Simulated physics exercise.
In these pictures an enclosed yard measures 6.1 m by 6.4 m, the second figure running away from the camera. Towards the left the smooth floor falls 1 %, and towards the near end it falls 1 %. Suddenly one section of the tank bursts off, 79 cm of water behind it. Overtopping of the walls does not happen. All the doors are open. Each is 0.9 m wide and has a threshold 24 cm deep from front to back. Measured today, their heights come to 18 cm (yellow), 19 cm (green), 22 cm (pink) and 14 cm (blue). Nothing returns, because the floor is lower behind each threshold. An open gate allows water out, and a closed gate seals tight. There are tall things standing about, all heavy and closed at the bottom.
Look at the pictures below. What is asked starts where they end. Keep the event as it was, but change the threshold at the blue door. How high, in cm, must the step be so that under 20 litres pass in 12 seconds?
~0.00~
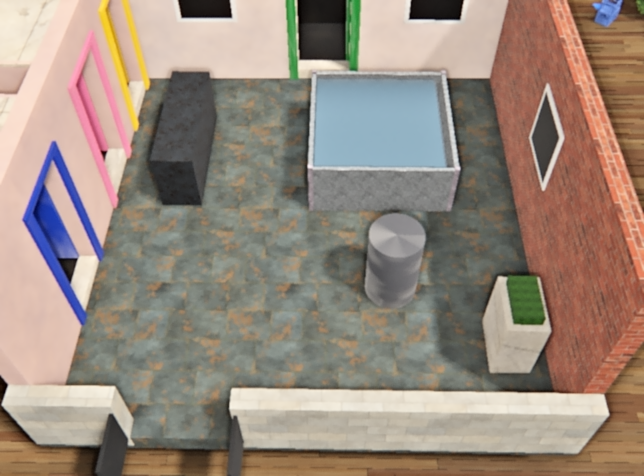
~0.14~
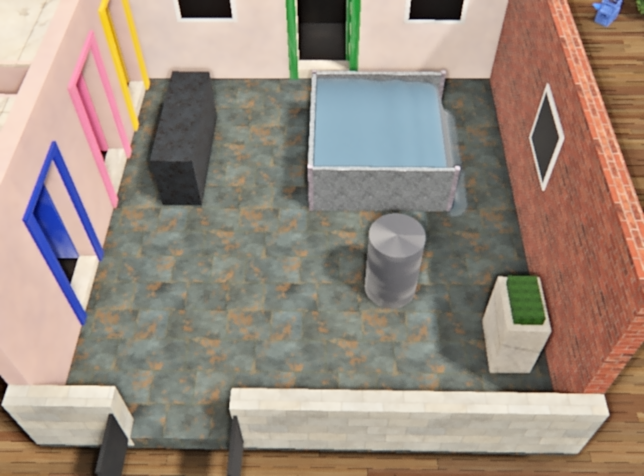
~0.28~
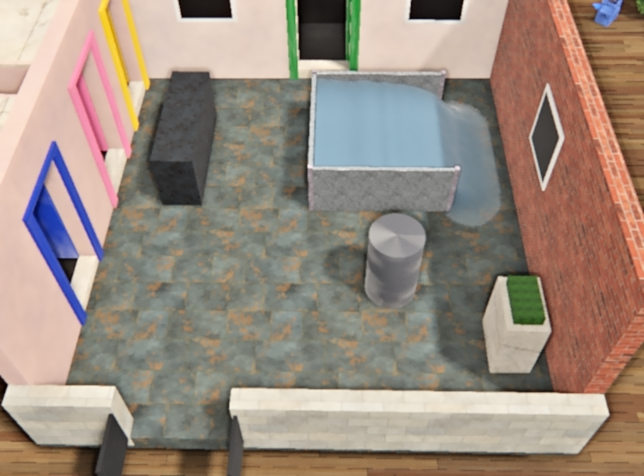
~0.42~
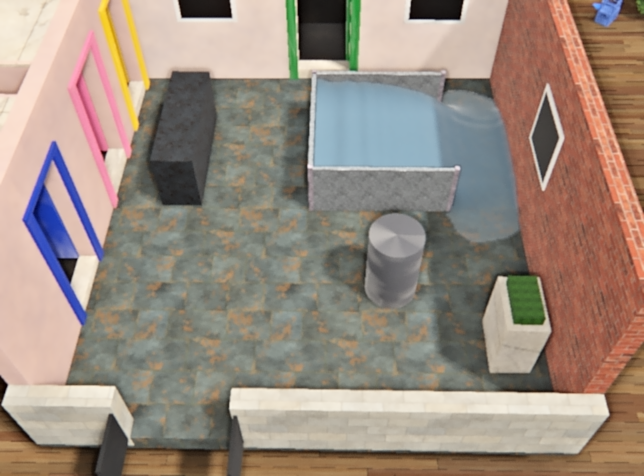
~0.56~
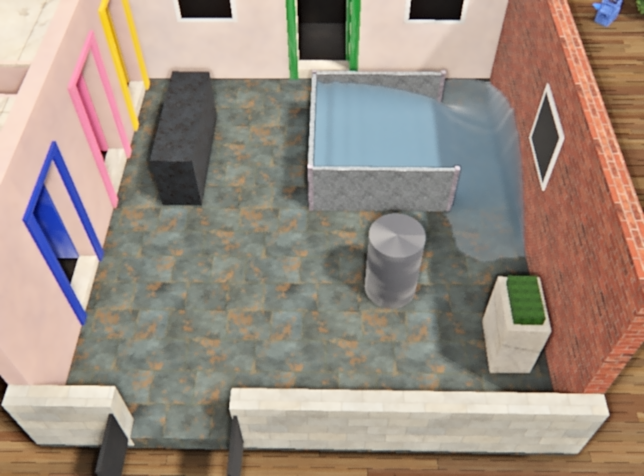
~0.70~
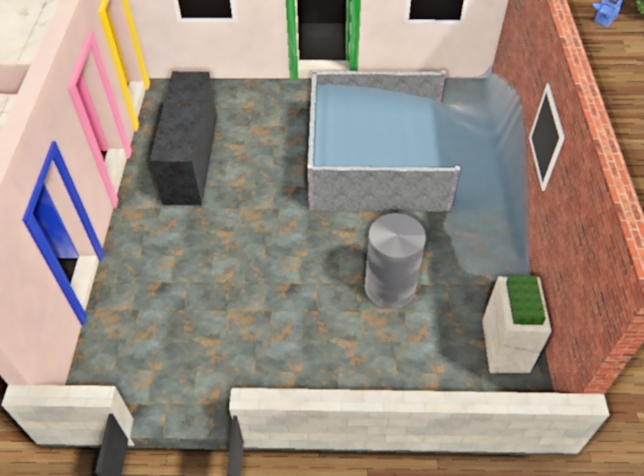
Roughly 11 cm.
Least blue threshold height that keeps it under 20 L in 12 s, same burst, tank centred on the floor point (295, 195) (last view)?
12.0 cm or thereabouts.
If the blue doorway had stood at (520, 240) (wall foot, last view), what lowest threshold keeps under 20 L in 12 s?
Roughly 26 cm.
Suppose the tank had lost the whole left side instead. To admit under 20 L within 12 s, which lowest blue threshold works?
About 18 cm.
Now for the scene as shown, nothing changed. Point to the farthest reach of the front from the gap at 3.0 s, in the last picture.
At about (160, 418).
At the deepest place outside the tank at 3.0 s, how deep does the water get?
Roughly 33 cm.
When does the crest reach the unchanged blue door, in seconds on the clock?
I'd say near 6.0 seconds.
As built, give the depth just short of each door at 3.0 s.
Centimetres: Yellow = 24, green = 7, pink = 0, blue = 0.
After 1.4 s water covers 15 % of the floor, deepest (62 cm) near (482, 81); it has not reached the blue door.
After 3.0 s water covers 55 % of the floor, deepest (33 cm) near (548, 423); it has not reached the blue door.
After 12.0 s water covers 100 % of the floor, deepest (14 cm) near (97, 271); 12 cm at the blue door, 3 litres in over its 14 cm threshold.
At the blue door as built, the water arrived by 4.3 s and peaked near 16 cm at 6.0 s.
Run again over the same 12 s with other heights there, 45 litres in over 9 cm, 12 litres over 12 cm. The limit of 20 litres is kept from about 11 cm up.
